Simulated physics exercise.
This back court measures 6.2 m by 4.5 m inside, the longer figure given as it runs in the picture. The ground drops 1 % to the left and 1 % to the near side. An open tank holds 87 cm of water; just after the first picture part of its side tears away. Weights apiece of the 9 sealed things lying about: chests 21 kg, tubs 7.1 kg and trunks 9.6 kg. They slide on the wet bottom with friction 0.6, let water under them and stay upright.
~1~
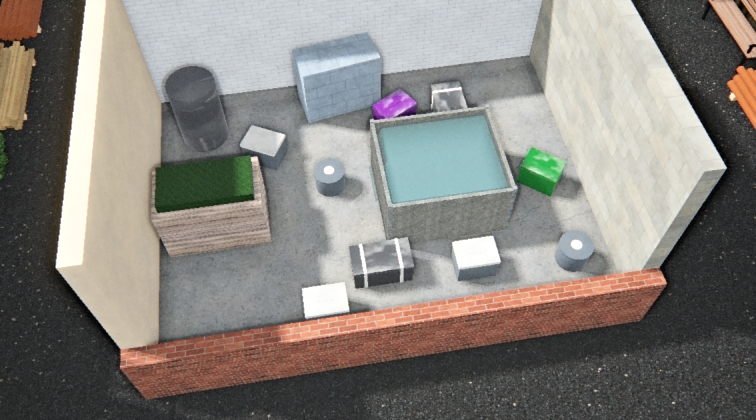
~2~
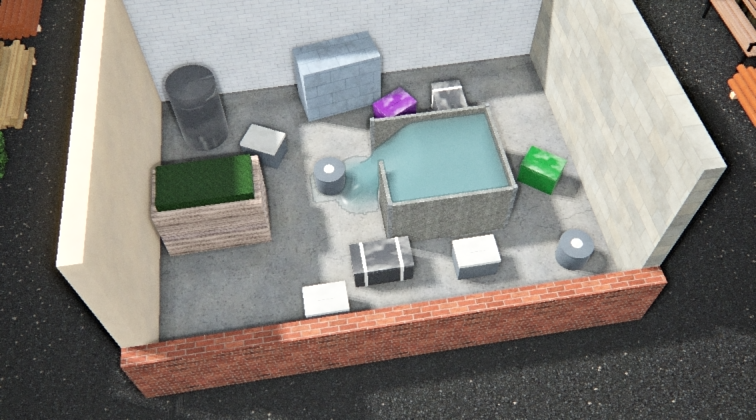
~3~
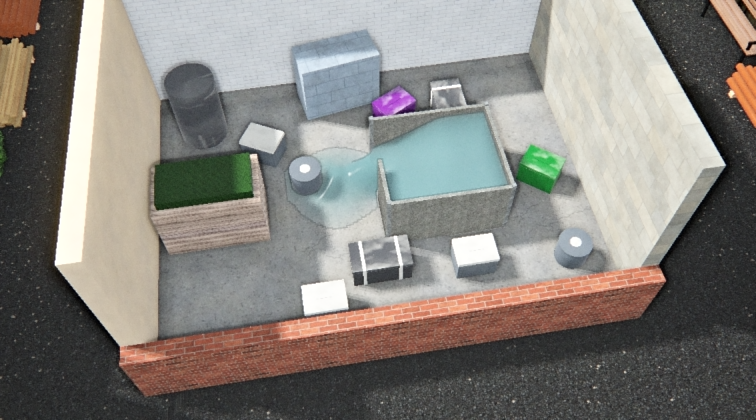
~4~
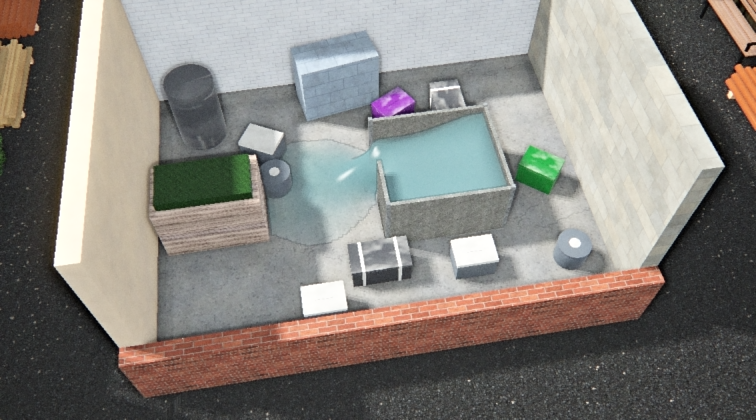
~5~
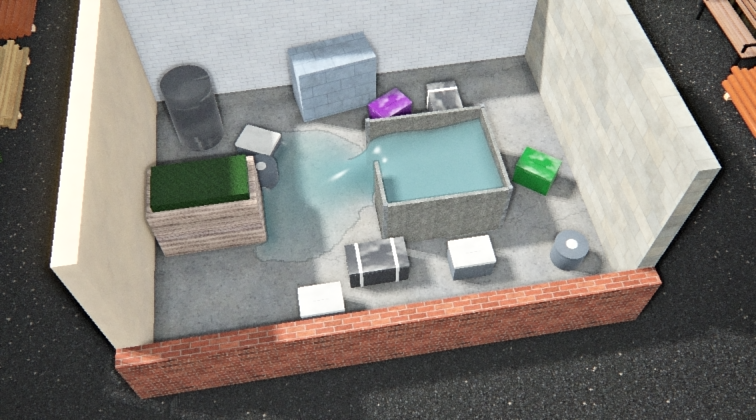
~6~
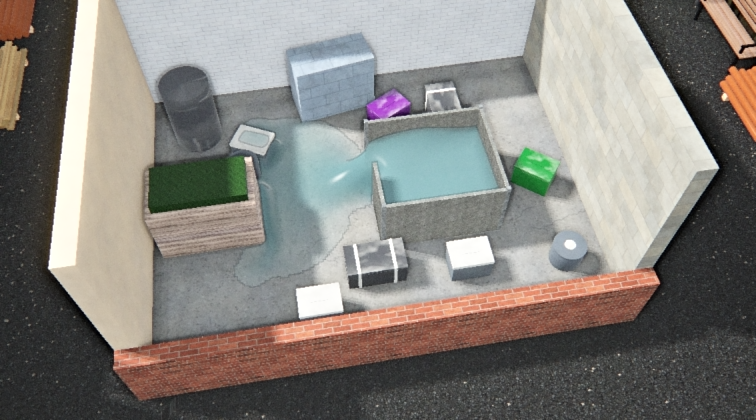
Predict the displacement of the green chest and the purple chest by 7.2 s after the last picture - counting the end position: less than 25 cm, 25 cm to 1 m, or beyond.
Green chest stays put; purple chest barely shifts.
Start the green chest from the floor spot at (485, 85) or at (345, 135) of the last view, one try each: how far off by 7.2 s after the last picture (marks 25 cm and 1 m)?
In that order: It barely shifts; it stays put.
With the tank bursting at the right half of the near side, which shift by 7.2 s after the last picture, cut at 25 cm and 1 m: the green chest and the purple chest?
Then the green chest ends far away, the purple chest gets carried off.
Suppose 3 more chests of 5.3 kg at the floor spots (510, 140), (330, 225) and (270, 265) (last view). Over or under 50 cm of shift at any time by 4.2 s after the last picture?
In that order: Short of it, over, over.
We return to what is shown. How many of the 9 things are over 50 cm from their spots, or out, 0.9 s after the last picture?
2 of them.
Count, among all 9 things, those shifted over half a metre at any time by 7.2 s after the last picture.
That makes 3.
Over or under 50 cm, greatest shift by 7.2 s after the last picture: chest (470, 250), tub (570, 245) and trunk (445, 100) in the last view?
In turn: Less, less, less.
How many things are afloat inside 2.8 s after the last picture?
I count 2.
Then, 0.9 s after the last picture the green chest is near (538, 164), 0.0 m from its start, aground; the purple chest is near (389, 104), 0.0 m from its start, aground; 1 afloat.
Then, 2.8 s after the last picture the green chest is near (538, 164), 0.0 m from its start, aground; the purple chest is near (389, 104), 0.0 m from its start, aground; 2 afloat.
Then, 4.8 s after the last picture the green chest is near (538, 164), 0.0 m from its start, aground; the purple chest is near (389, 104), 0.0 m from its start, aground; 3 afloat.
Then, 7.2 s after the last picture the green chest is near (538, 164), 0.0 m from its start, aground; the purple chest is near (389, 104), 0.0 m from its start, aground; 4 afloat.
